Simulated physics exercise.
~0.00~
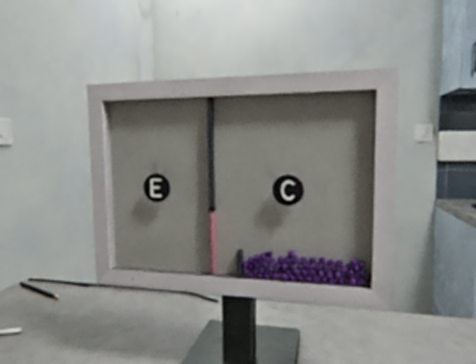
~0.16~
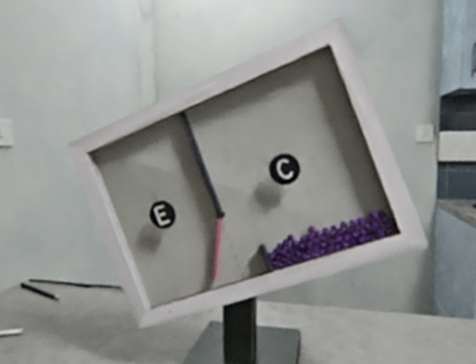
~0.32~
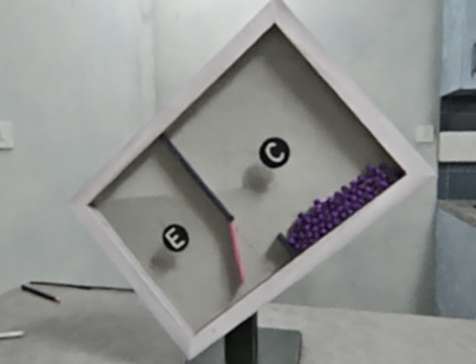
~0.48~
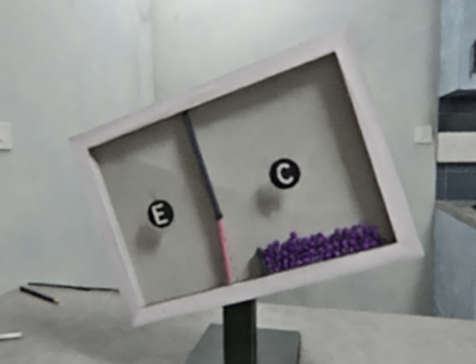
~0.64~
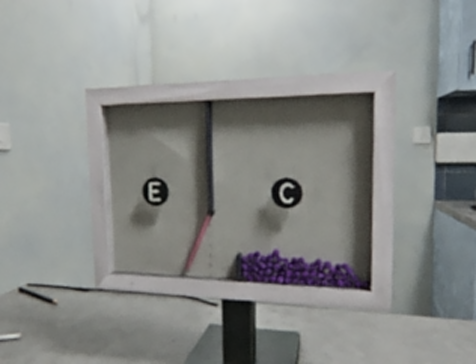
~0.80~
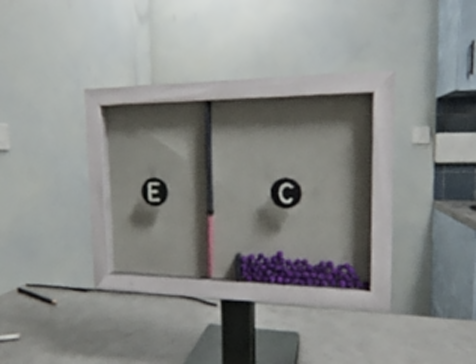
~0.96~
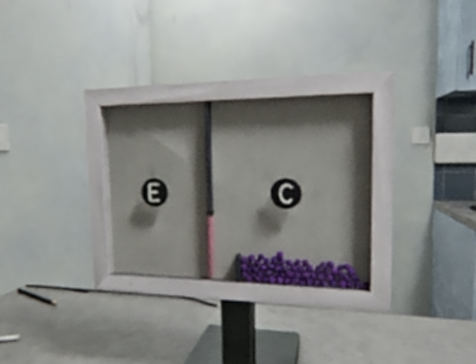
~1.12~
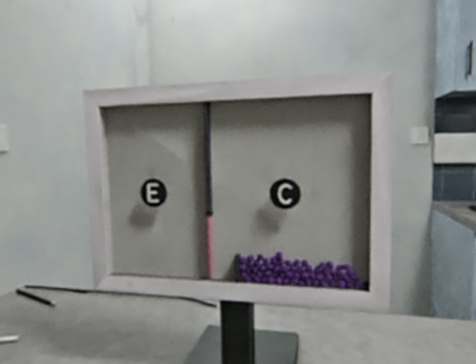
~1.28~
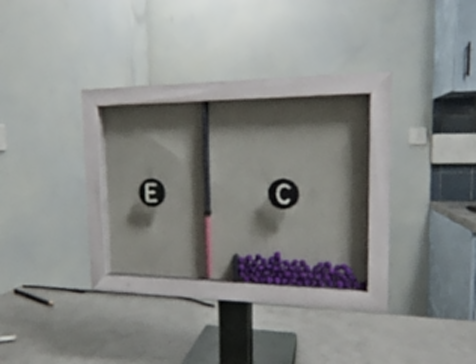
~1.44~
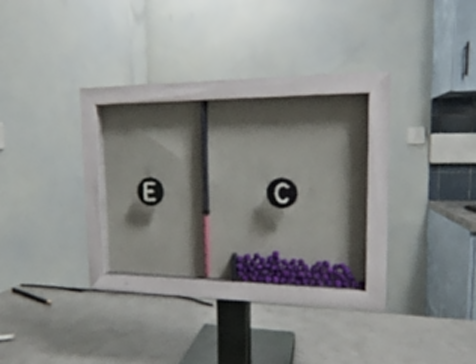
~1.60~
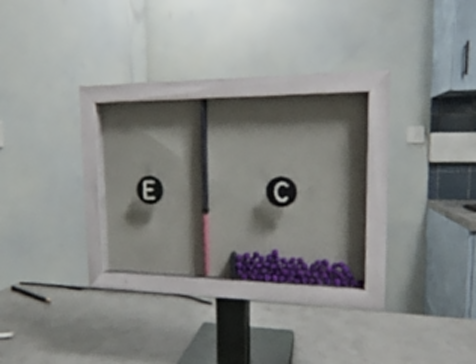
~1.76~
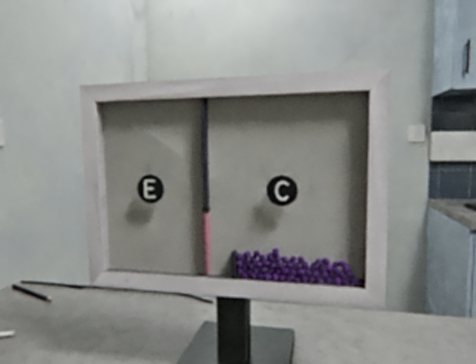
Purple beads stay in side C as the framed box tilts anticlockwise, then returns level.
